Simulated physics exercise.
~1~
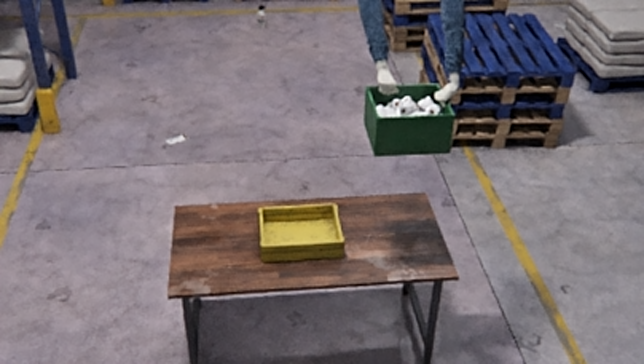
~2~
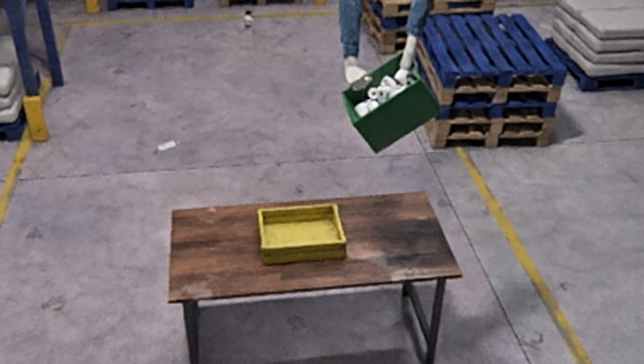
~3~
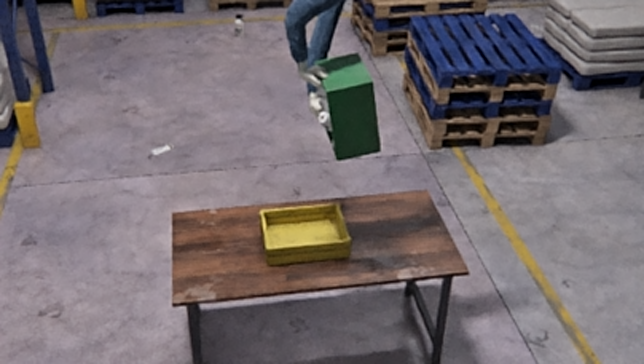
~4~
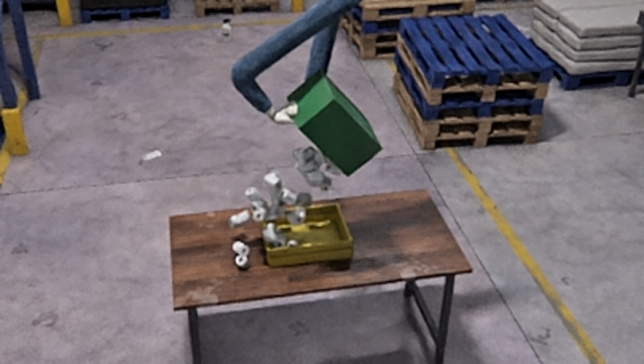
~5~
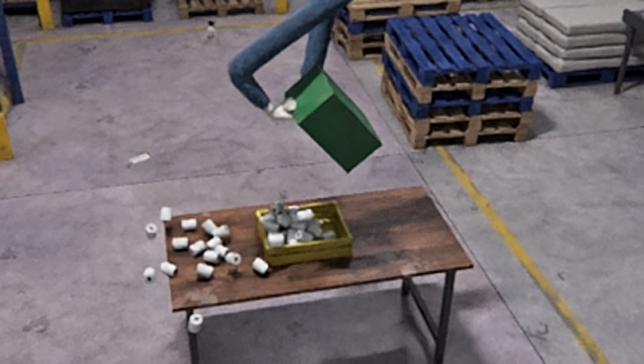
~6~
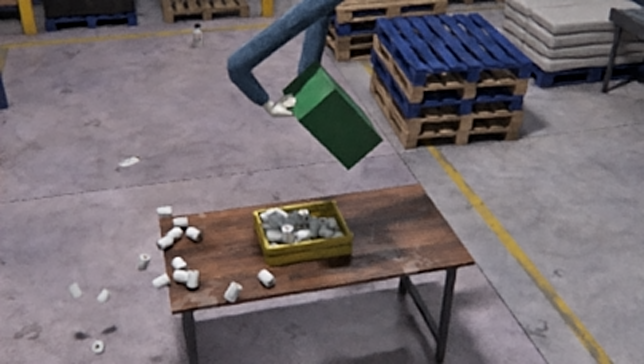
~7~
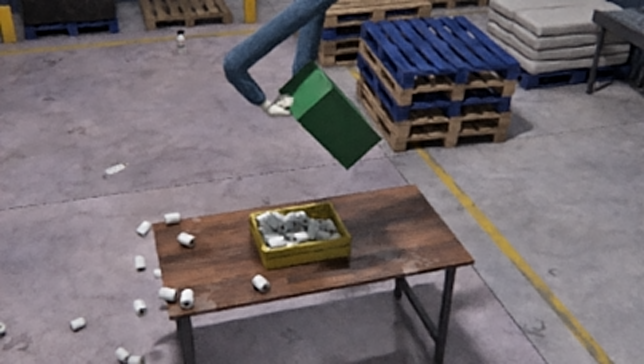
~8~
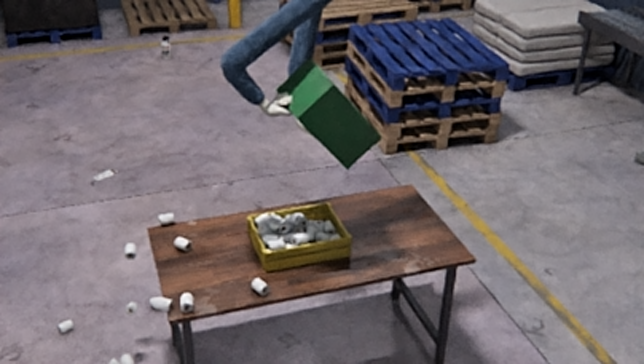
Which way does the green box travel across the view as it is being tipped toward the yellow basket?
The green box moves to the left as the viewer sees it.
A pair of blue-sleeved arms with pale gloves tipped a green box of white paper rolls over a wooden table, pouring most into a yellow basket while others bounced across the tabletop and fell to the floor, leaving the basket heaped.
